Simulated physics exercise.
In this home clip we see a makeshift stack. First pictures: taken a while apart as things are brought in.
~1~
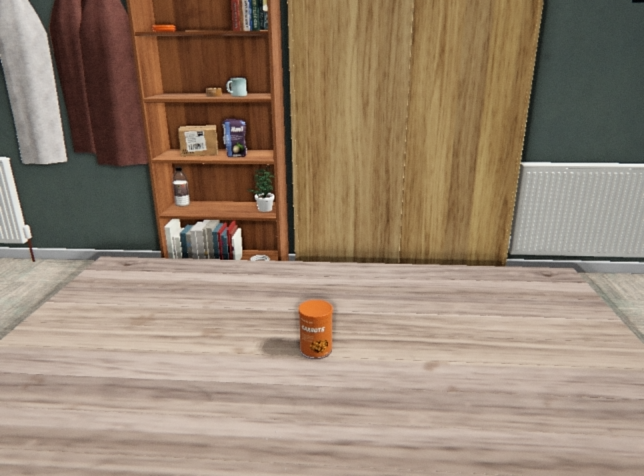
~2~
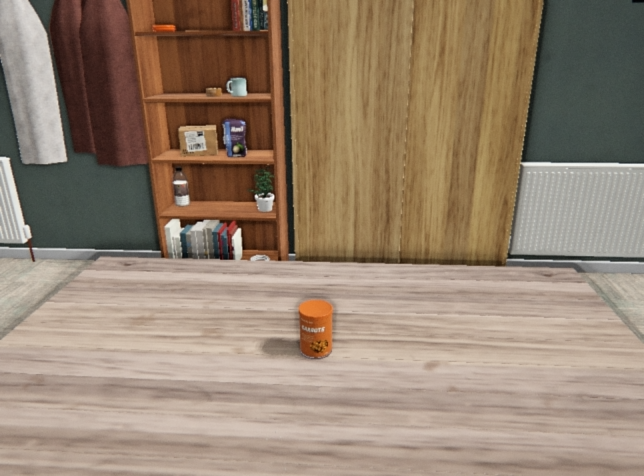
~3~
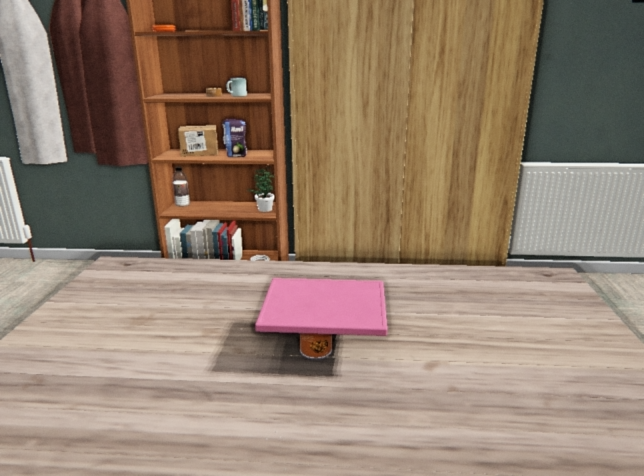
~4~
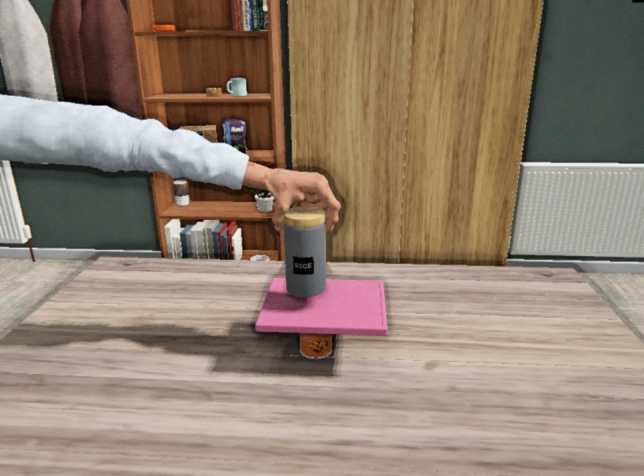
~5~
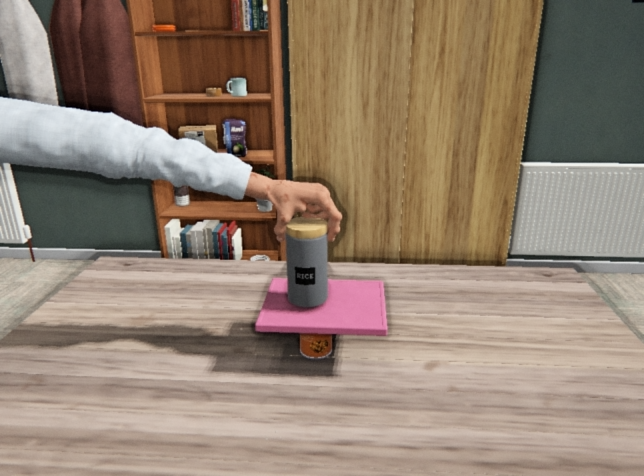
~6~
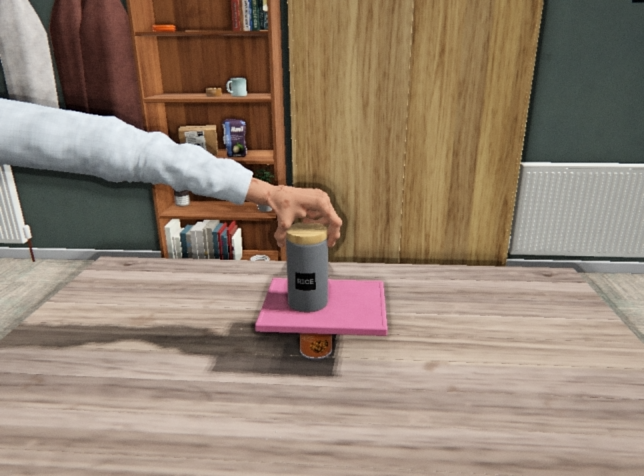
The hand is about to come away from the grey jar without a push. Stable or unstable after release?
Stable.
Then, 0.20 s past the last view, nothing moves.
Then, 0.50 s past the last view, grey jar resting near (307, 268).
Finally, all 3 still in place. Final places as the last picture's camera would see them, grey jar near (307, 268). The stack stays up.
